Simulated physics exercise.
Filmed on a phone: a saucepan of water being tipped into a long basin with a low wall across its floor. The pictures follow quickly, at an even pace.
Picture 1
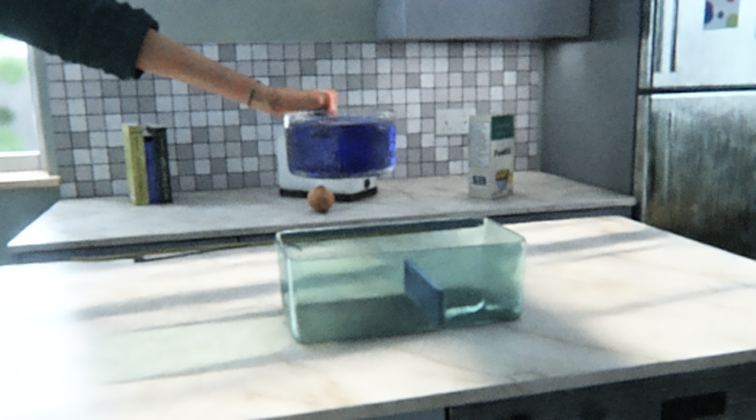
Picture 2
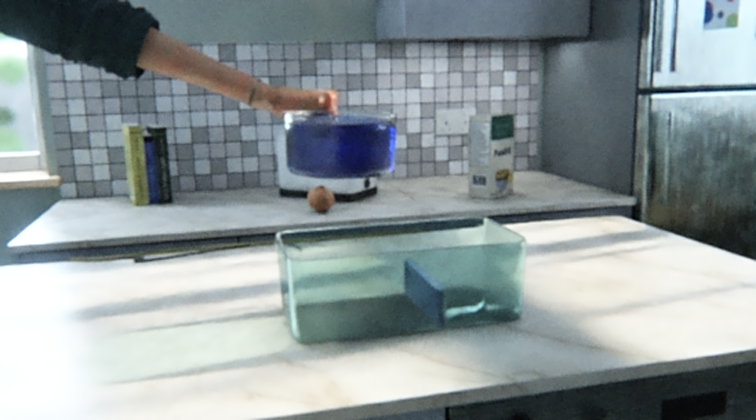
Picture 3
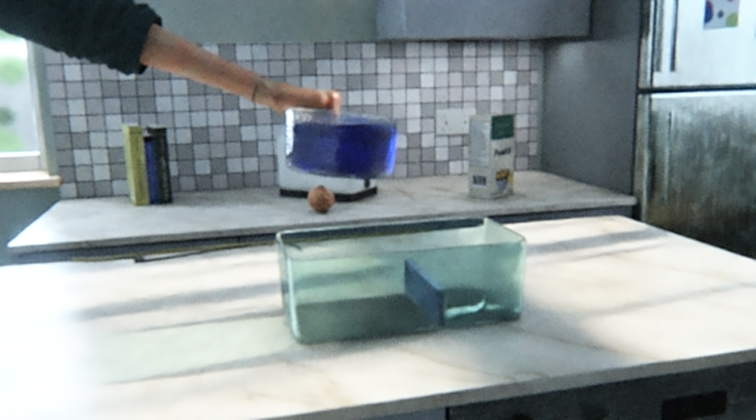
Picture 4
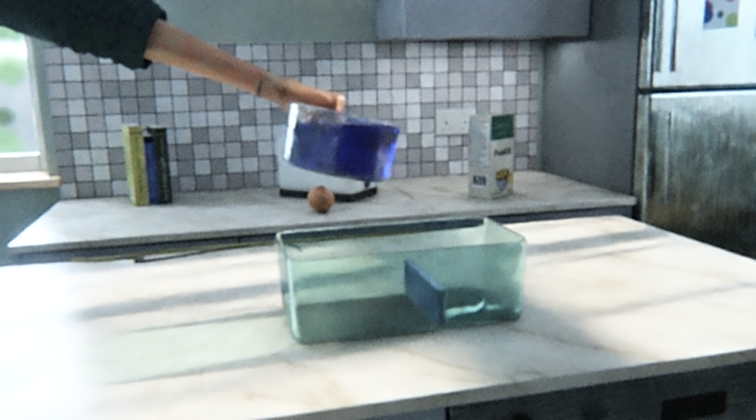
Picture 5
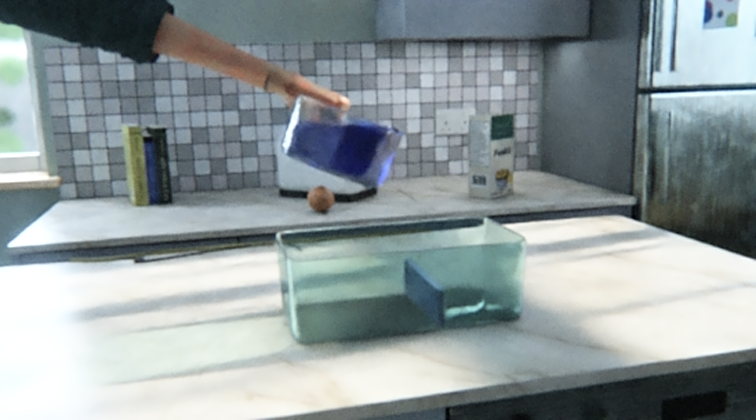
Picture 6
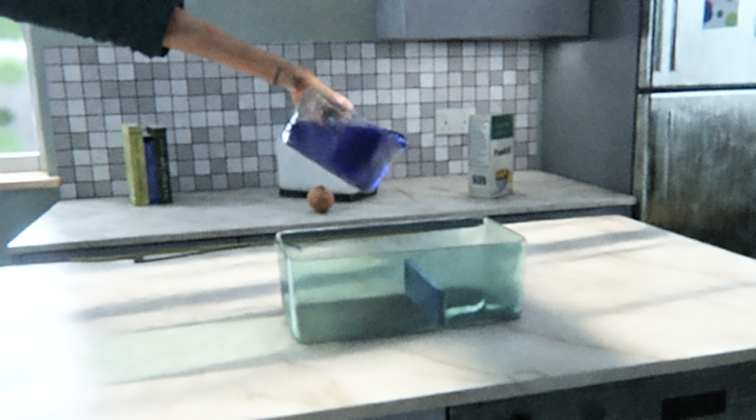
Hand tilting a clear container of blue liquid steadily down to the right above a long glass basin with a low divider.
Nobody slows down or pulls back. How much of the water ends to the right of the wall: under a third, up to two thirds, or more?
It comes to from a third to two thirds.
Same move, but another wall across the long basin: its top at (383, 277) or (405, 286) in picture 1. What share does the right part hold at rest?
Roughly 90 per cent, and 70 per cent.
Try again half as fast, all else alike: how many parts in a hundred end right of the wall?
Close to 70 per cent.
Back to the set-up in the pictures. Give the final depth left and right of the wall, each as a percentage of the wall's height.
Left about 30, right about 50.
A moment on, the saucepan is tipped on its side and 27 per cent is still to pour, 2 is left of the wall and 29 right of it.
Next, the saucepan is tipped right over and 6 per cent is still to pour, 26 is left of the wall and 52 right of it.
Then the saucepan is tipped right over and 1 per cent is still to pour, 41 is left of the wall and 50 right of it.
Later the saucepan is tipped right over and 0 per cent is still to pour, 47 is left of the wall and 49 right of it.
In the end 48 per cent lies left of the wall, 49 right of it and 3 outside.
